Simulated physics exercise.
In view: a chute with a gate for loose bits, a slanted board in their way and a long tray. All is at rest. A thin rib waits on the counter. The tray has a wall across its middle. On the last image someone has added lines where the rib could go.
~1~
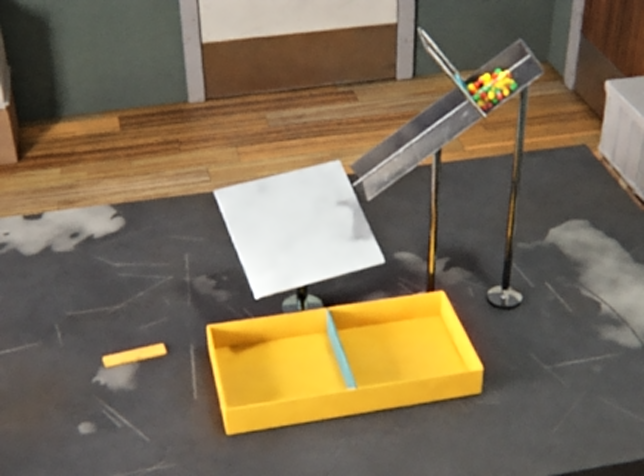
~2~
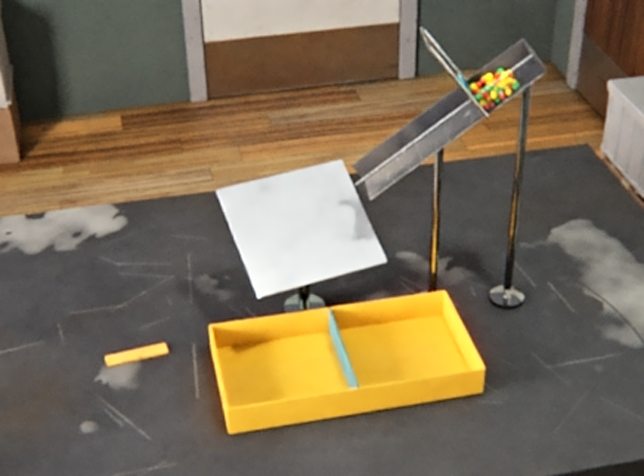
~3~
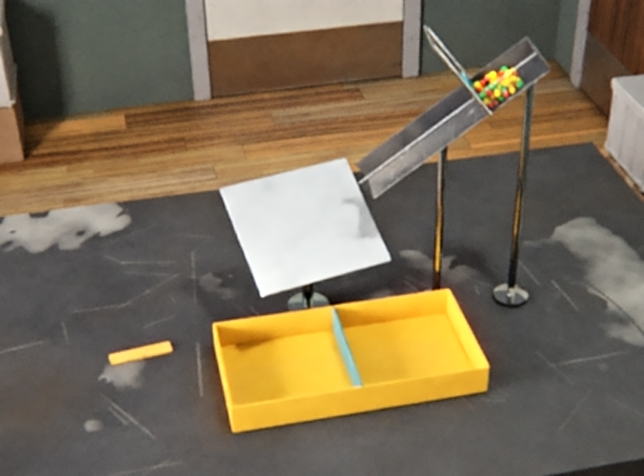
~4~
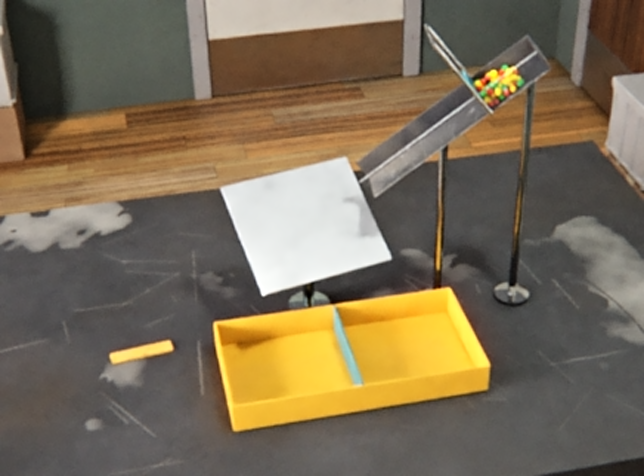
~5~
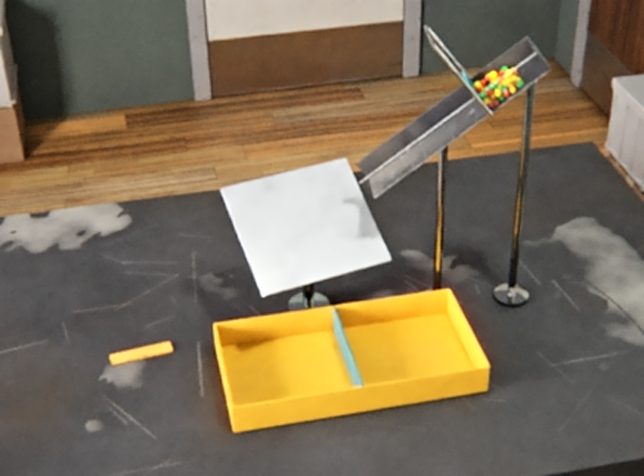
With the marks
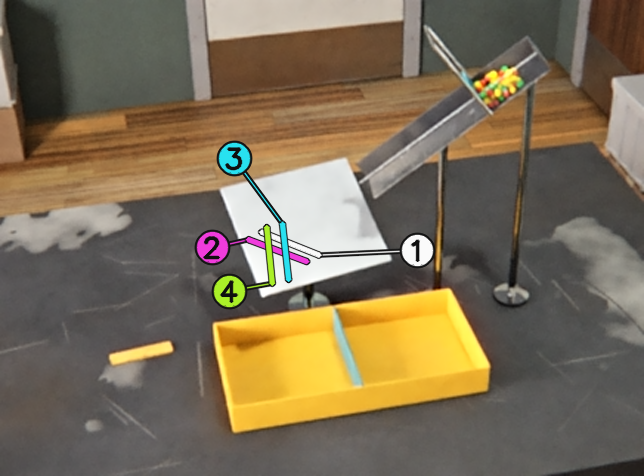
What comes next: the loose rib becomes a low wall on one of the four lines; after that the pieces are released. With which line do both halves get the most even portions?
Choose 2.
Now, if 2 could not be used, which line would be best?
1.
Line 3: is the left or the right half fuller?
More lands on the left.
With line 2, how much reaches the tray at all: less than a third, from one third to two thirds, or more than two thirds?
Line 2 gives more than two thirds.
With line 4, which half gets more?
Left.
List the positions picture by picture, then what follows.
Load behind the gate at (492, 89), round plastic beads; lip of the chute at (365, 190), sloping fairly steeply, in the first frame.
Middle of the board at (302, 225), tilted fairly steeply; middle of its low edge at (324, 279); of its high edge at (280, 174), in the second frame.
Front corners of the tray at (232, 407) and (488, 367); front end of its middle wall at (363, 387); gate still shut at (468, 83), in the third frame.
Middle of the load at (499, 85); lip at (372, 187), in the fourth frame.
Middle of the load at (499, 86); lip at (372, 188), in the fifth frame.
On the marked copy, line 1 from (261, 232) to (319, 255); line 2 from (248, 239) to (306, 261); line 3 from (282, 224) to (288, 279); line 4 from (266, 227) to (272, 283).
Choosing 1, of what is caught, about a third in the left half, about two thirds in the right.
Choosing 2, of what is caught, about half in the left half, about half in the right.
Choosing 3, of what is caught, nearly all in the left half, a small part in the right.
Choosing 4, of what is caught, nearly all in the left half, a small part in the right.
